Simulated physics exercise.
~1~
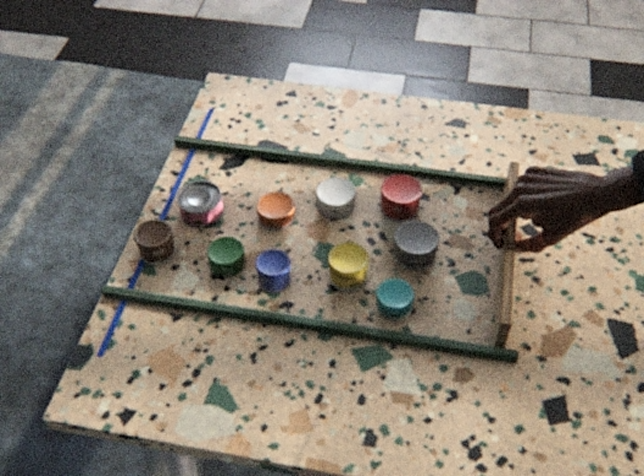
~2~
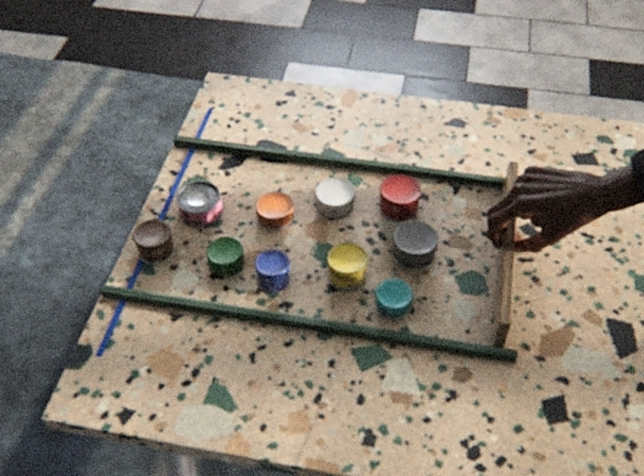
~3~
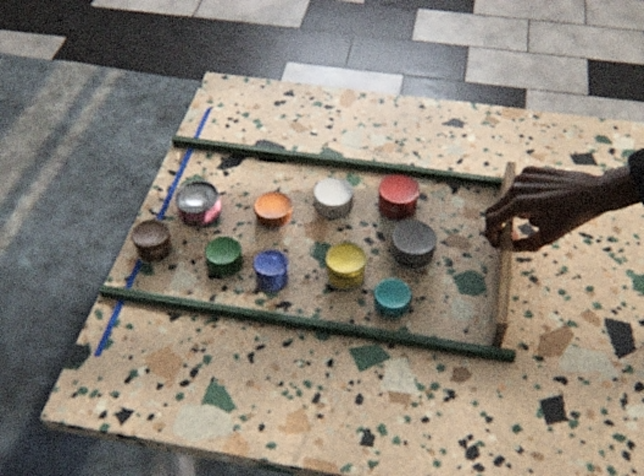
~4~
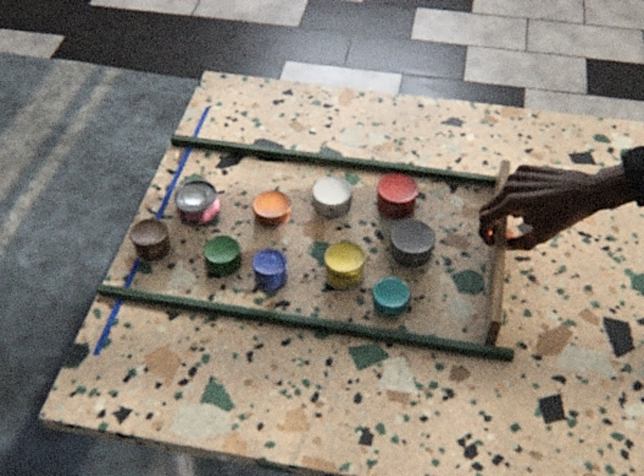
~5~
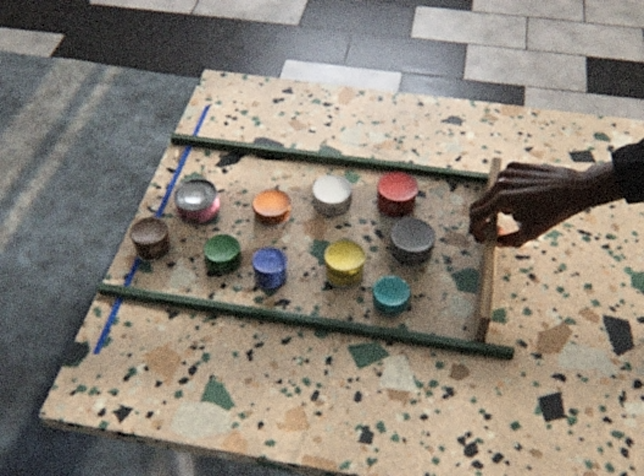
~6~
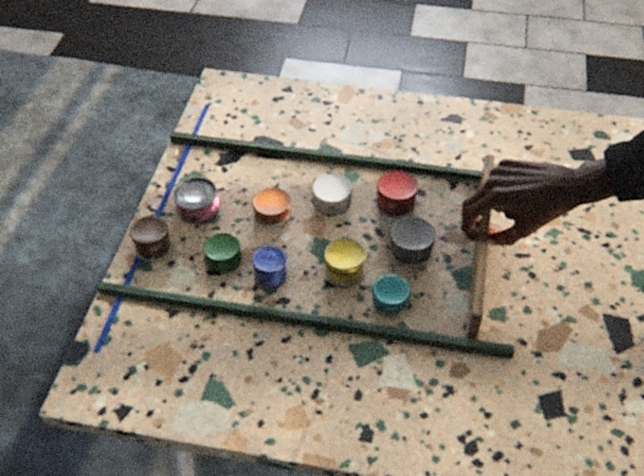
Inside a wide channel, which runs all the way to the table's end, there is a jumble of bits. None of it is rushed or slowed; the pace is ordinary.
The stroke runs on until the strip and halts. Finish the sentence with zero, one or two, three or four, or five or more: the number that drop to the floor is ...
The number that drop to the floor is five or more.
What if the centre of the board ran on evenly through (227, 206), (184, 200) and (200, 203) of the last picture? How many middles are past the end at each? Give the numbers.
2; 5; 2.
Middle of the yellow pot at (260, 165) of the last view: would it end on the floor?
Result for the yellow pot: It drops.
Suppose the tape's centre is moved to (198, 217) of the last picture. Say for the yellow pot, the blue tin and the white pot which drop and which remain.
The yellow pot? It is safe. The blue tin? It is safe. The white pot? It is safe.
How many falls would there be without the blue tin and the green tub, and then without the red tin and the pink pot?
The counts: 4 and 4.
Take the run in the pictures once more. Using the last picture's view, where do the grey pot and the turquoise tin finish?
The grey pot stops around (139, 199); the turquoise tin around (114, 264).
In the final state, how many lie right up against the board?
It's touching 4 at the end.
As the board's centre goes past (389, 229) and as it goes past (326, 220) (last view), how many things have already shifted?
4 at one spot and 7 at the other.
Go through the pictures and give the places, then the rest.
The first frame shows brown tin (155, 242); pink pot (201, 204); green tub (227, 257); board (507, 249); tape (163, 215).
The second frame shows pink pot (200, 204); orange tin (275, 211).
The third frame shows green tub (224, 257); board (504, 249).
The fourth frame shows brown tin (151, 241); grey pot (412, 245).
The fifth frame shows pink pot (197, 201); yellow pot (345, 264).
The sixth frame shows brown tin (151, 238); pink pot (197, 200); green tub (223, 253); board (482, 242); tape (159, 211).
Soon after, none off yet; brown tin at rest near (151, 238); pink pot at rest near (197, 200); green tub at rest near (223, 253).
Then, none off yet; brown tin at rest near (151, 238); pink pot moving near (192, 199); green tub moved about its own width near (200, 244).
Further on, none off yet; brown tin tipped well over near (94, 247); pink pot tipped well over near (120, 198); green tub moved well along near (134, 227).
At rest, the number that fall off is five or more; fallen, white pot, blue tin, orange tin, green tub, pink pot and brown tin.
